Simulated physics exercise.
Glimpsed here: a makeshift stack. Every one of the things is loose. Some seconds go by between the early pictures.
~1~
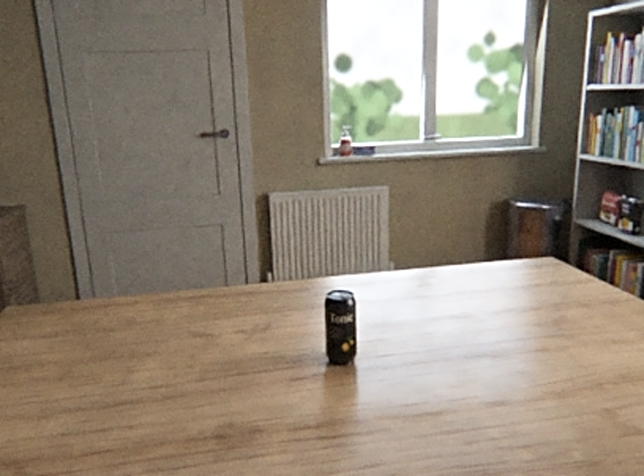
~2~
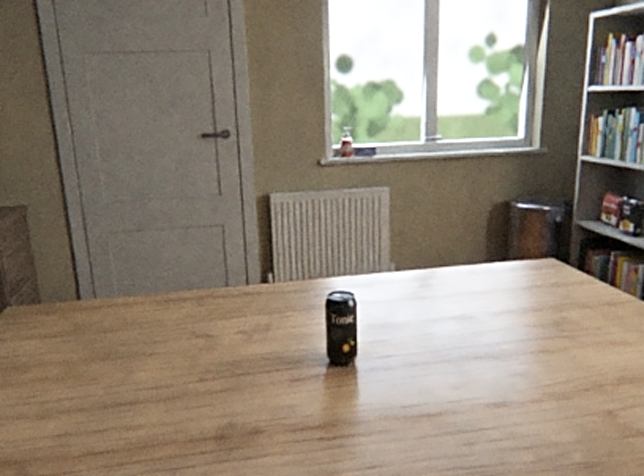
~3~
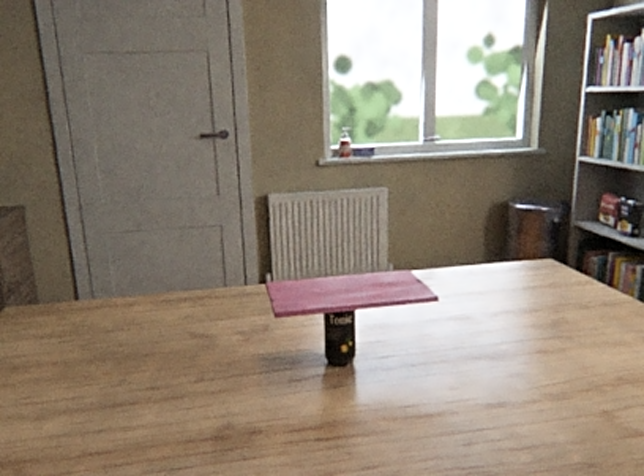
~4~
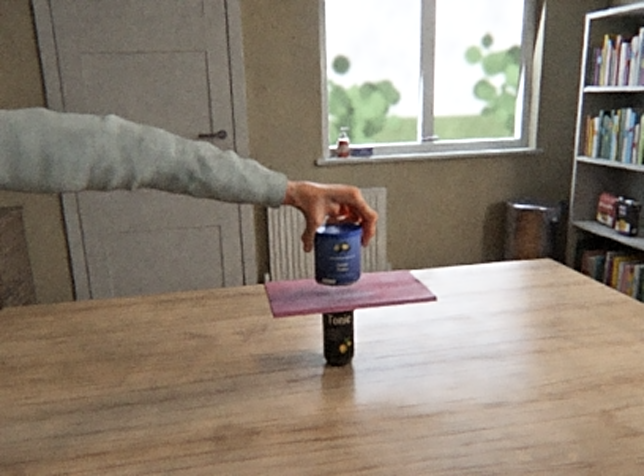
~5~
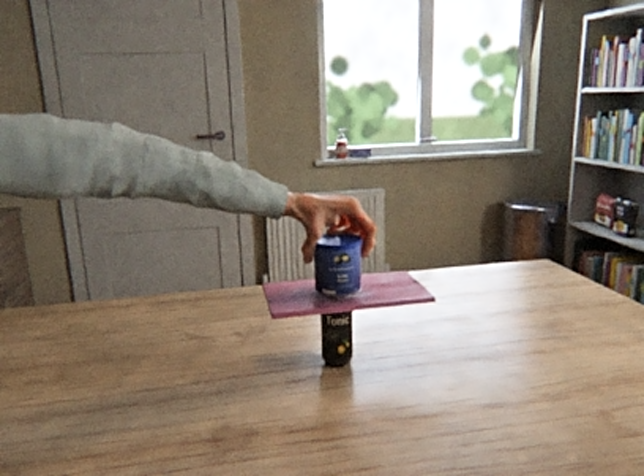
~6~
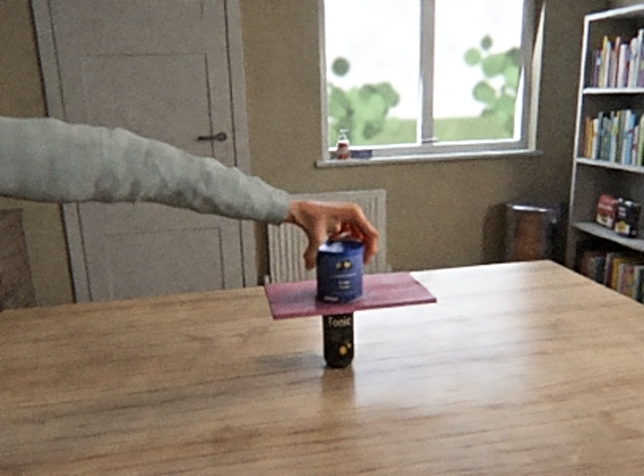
At first, a black can stands alone on a wooden table in a room with a door and a window. A flat reddish board then appears across its top. An arm in a pale sleeve comes into view from the left, and its hand lowers a blue tin onto the board, keeping hold of it.
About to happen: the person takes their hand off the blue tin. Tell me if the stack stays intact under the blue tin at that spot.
Yes, it stays intact.
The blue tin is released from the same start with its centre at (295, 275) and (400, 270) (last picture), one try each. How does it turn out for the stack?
First, it comes apart; second, it comes apart.
Then, 0.20 s on from there, no change.
Then, 0.50 s on from there, blue tin resting near (339, 271).
In the end, all 3 unmoved. At the end, from the last picture's camera, blue tin near (339, 271). The stack stays up.
